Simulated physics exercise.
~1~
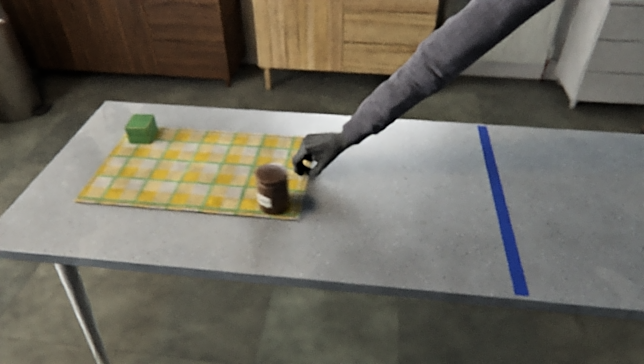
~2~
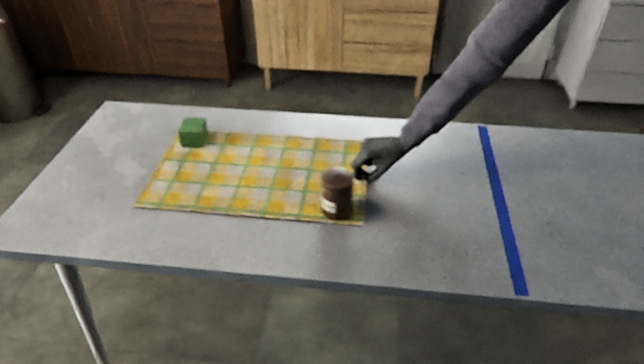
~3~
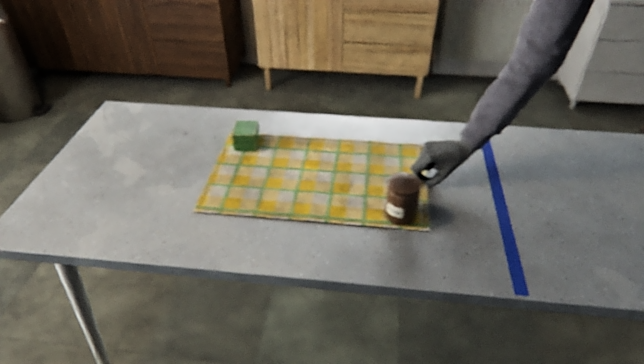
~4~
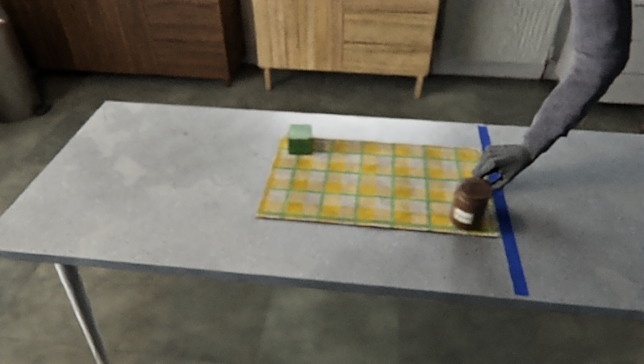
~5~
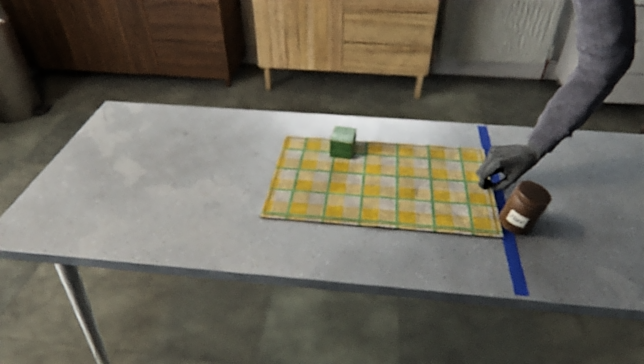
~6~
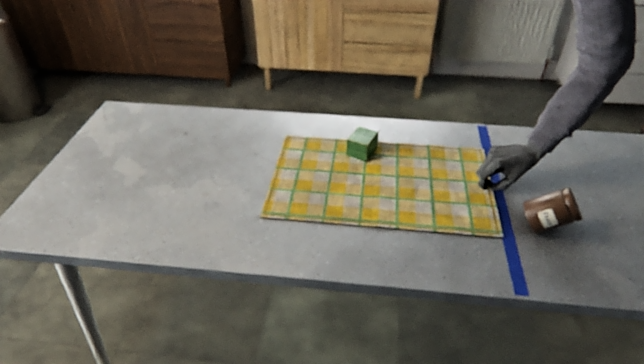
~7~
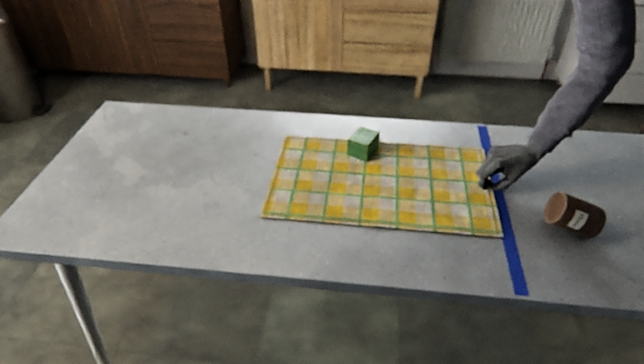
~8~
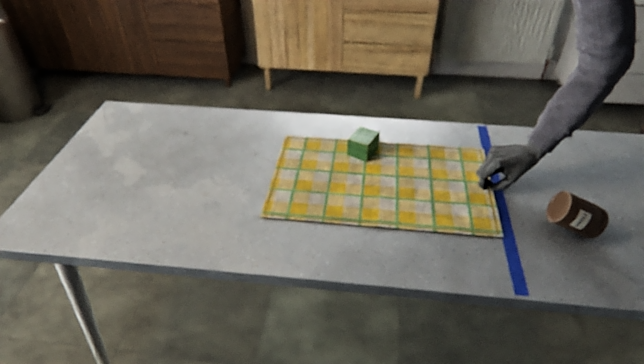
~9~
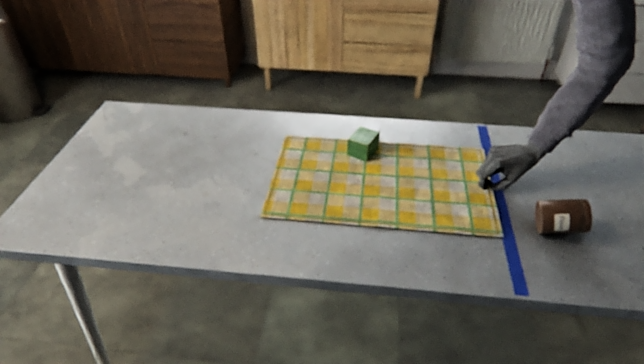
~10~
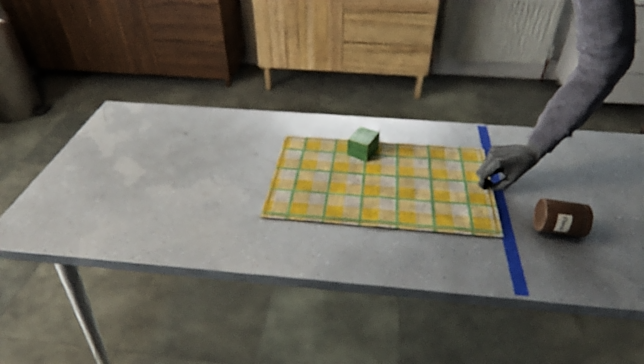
A gloved dark hand drags a yellow checked place mat rightward across a grey table, seen from above at an angle, with wooden cabinets behind. A brown jar stands near the mat's right edge and a small green block sits at its back left, both riding along toward a strip of blue tape. The mat stops at the tape, and the jar slides off the front, tilting as it crosses the line, while the block slides a little farther along the cloth. The jar topples and rolls slightly, ending on its side beyond the tape, with the block still on the mat.
